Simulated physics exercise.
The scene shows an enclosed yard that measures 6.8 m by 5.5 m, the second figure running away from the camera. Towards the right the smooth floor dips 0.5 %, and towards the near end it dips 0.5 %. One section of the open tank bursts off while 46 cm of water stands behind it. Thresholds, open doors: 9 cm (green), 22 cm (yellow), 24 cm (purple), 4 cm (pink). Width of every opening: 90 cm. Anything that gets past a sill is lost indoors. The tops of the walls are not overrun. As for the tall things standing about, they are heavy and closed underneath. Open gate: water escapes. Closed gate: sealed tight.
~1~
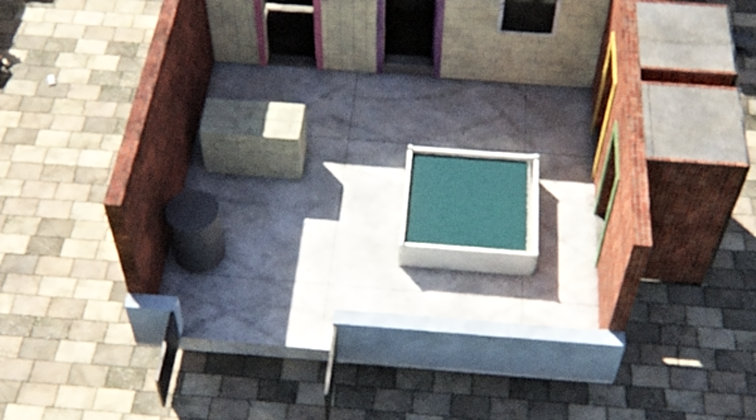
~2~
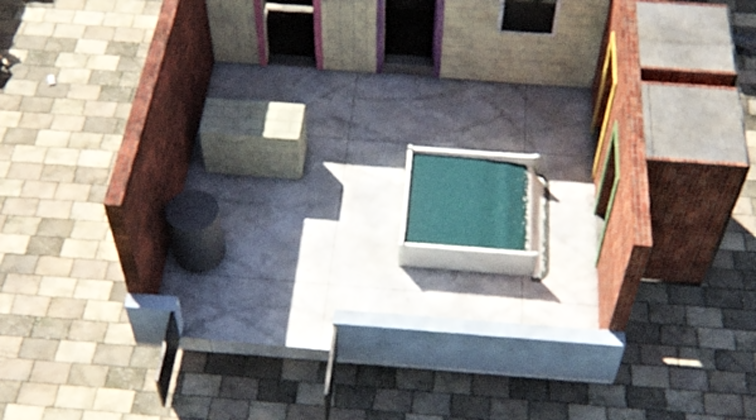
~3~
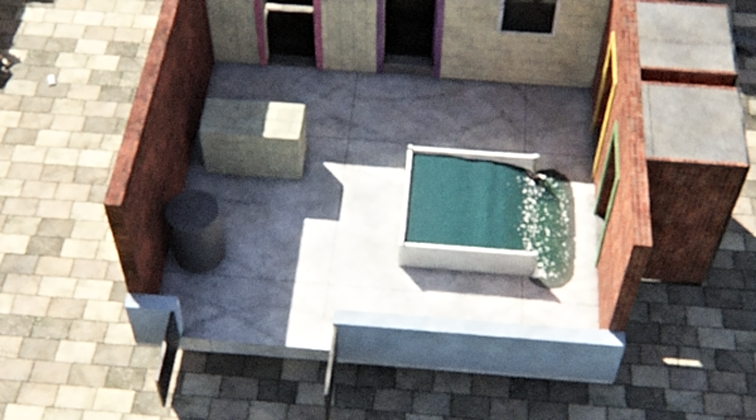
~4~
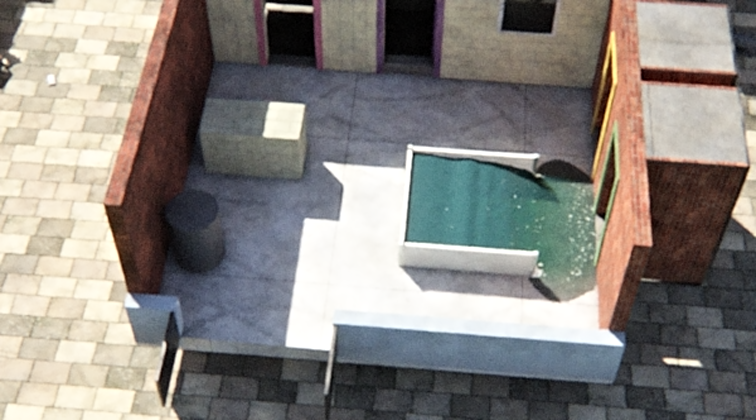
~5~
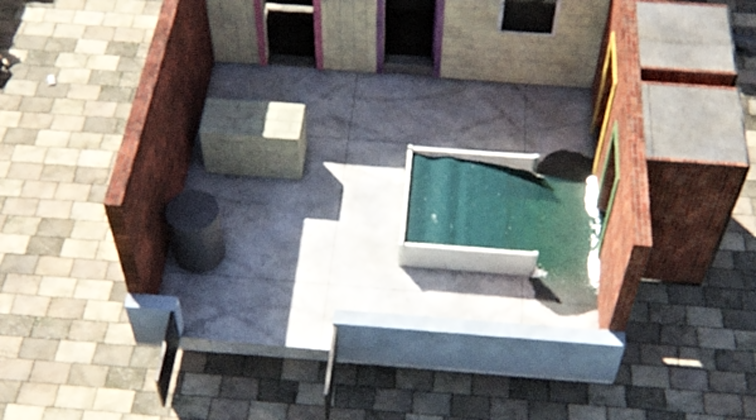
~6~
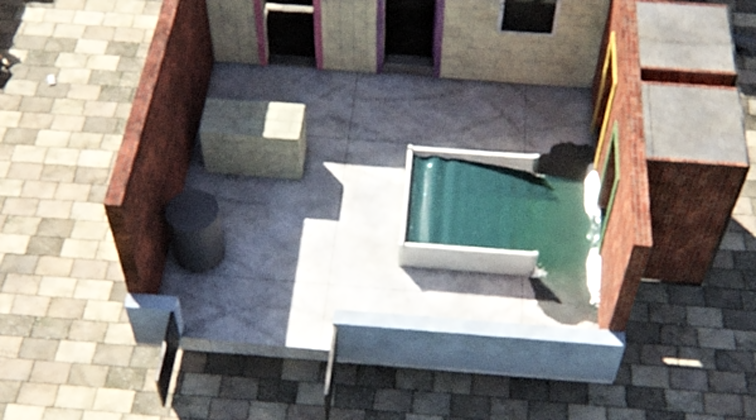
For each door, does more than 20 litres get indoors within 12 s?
One by one: At the green door the inflow will be out of bounds. At the yellow door the inflow will be within bounds. At the purple door the inflow will be within bounds. At the pink door the inflow will be within bounds.
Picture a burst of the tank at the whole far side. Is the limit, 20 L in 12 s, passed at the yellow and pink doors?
Versus the limit - yellow: Within, pink: Exceeded.
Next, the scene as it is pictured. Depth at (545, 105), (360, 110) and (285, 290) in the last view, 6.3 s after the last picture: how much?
First 6 cm, then 2 cm, then 3 cm.
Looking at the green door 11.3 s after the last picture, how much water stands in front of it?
Roughly 5.0 centimetres.
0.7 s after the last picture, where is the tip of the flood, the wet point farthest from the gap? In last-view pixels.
About pixel (588, 101).
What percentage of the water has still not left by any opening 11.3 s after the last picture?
I'd put it at some 72 percent still there.
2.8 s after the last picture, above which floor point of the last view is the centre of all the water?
Its balance point lies near (518, 222).
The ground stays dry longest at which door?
Pink.
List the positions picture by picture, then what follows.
The open tank at (470, 202) is whole and still, 46 cm deep, in the first picture.
The front is at (538, 276), 1.0 m from the gap at (531, 219); 0.2 m2 of floor is under water; 46 cm left at the back of the open tank, in the second picture.
The front is at (550, 284), 1.2 m from the gap at (531, 220); 1.1 m2 of floor is under water; 46 cm left at the back of the open tank, in the third picture.
Water pours out at (531, 220) and has run 1.4 m, to (581, 289); typically 7 cm deep outside, 46 cm at the open tank's back, in the fourth picture.
The front is at (597, 304), 1.8 m from the gap at (531, 220); 2.8 m2 of floor is under water; 44 cm left at the back of the open tank, in the fifth picture.
The front is at (597, 317), 2.0 m from the gap at (531, 221); 2.9 m2 of floor is under water; 40 cm left at the back of the open tank, in the sixth picture.
Then, 0.7 s after the last picture water covers 10 % of the floor and is deepest (32 cm) near (592, 250); green door 33 cm at the sill, 123 L in, yellow door 15 cm at the sill, 0 L in, purple door not reached, pink door not reached.
Then, 1.5 s after the last picture water covers 20 % of the floor and is deepest (29 cm) near (594, 347); green door 29 cm at the sill, 254 L in, yellow door 15 cm at the sill, 0 L in, purple door not reached, pink door not reached.
Then, 2.8 s after the last picture water covers 35 % of the floor and is deepest (22 cm) near (594, 357); green door 17 cm at the sill, 355 L in, yellow door 10 cm at the sill, 0 L in, purple door 3 cm at the sill, 0 L in, pink door not reached.
Then, 6.3 s after the last picture water covers 90 % of the floor and is deepest (10 cm) near (153, 321); green door 7 cm at the sill, 375 L in, yellow door 6 cm at the sill, 0 L in, purple door 3 cm at the sill, 0 L in, pink door 2 cm at the sill, 0 L in.
Then, 11.3 s after the last picture water covers 95 % of the floor and is deepest (6 cm) near (594, 357); green door 5 cm at the sill, 375 L in, yellow door 4 cm at the sill, 0 L in, purple door 1 cm at the sill, 0 L in, pink door 4 cm at the sill, 0 L in.
